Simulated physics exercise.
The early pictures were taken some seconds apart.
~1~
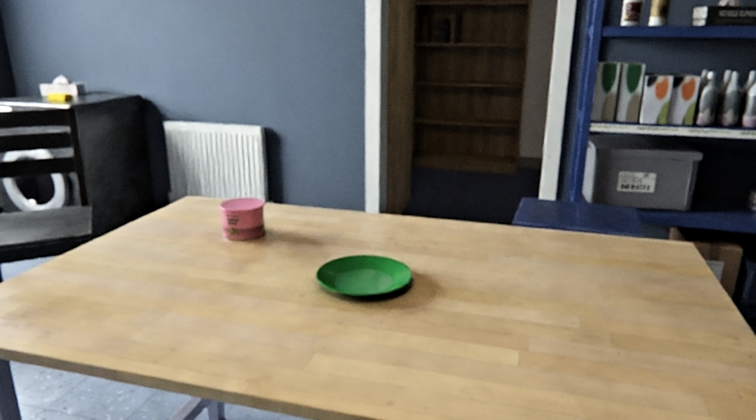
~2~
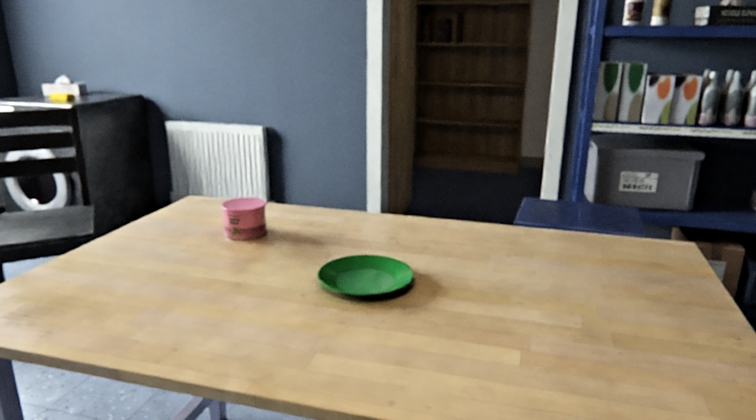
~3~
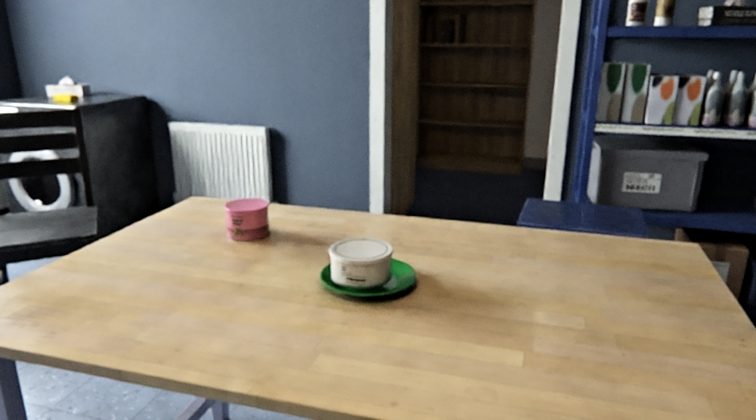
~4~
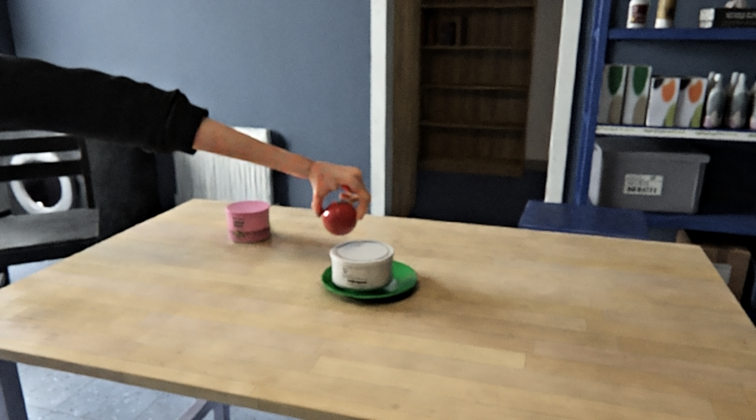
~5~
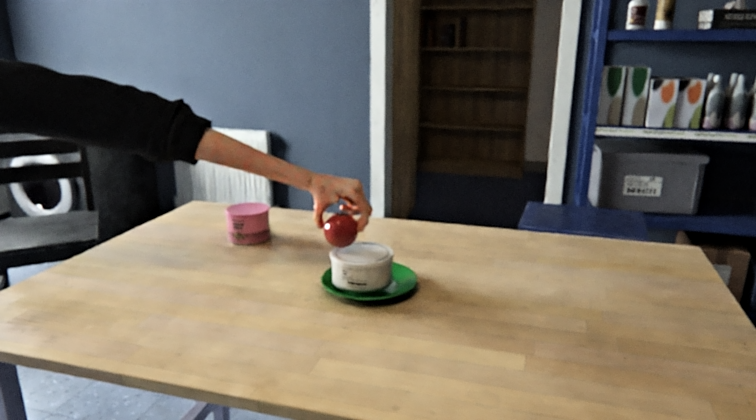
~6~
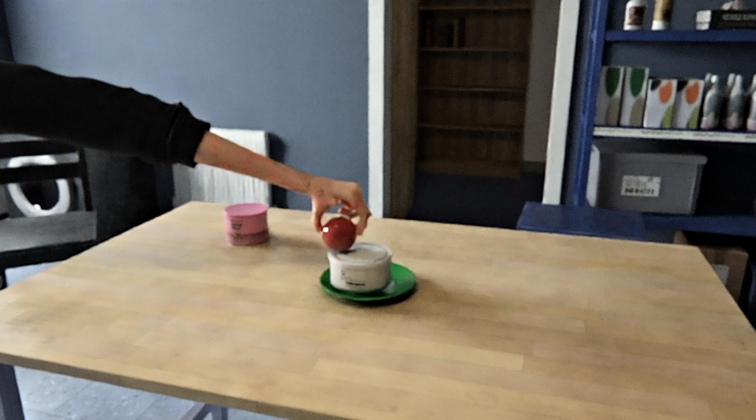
At first, a green plate and a pink tub sit on a wooden table, and nothing moves. Then a white tub is on the plate, and a hand reaches in from the left holding a red tomato above it. The hand lowers the tomato slightly to the white tub's lid, still gripping it.
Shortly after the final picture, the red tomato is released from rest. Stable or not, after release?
Stable.
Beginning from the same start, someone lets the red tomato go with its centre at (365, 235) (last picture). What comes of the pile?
It stays stable.
Then, 0.20 s on from there, no change.
Then, 0.50 s on from there, red tomato resting near (340, 234).
In the end, all 4 unmoved. At the end, from the last picture's camera, red tomato near (340, 234). The pile keeps its balance.
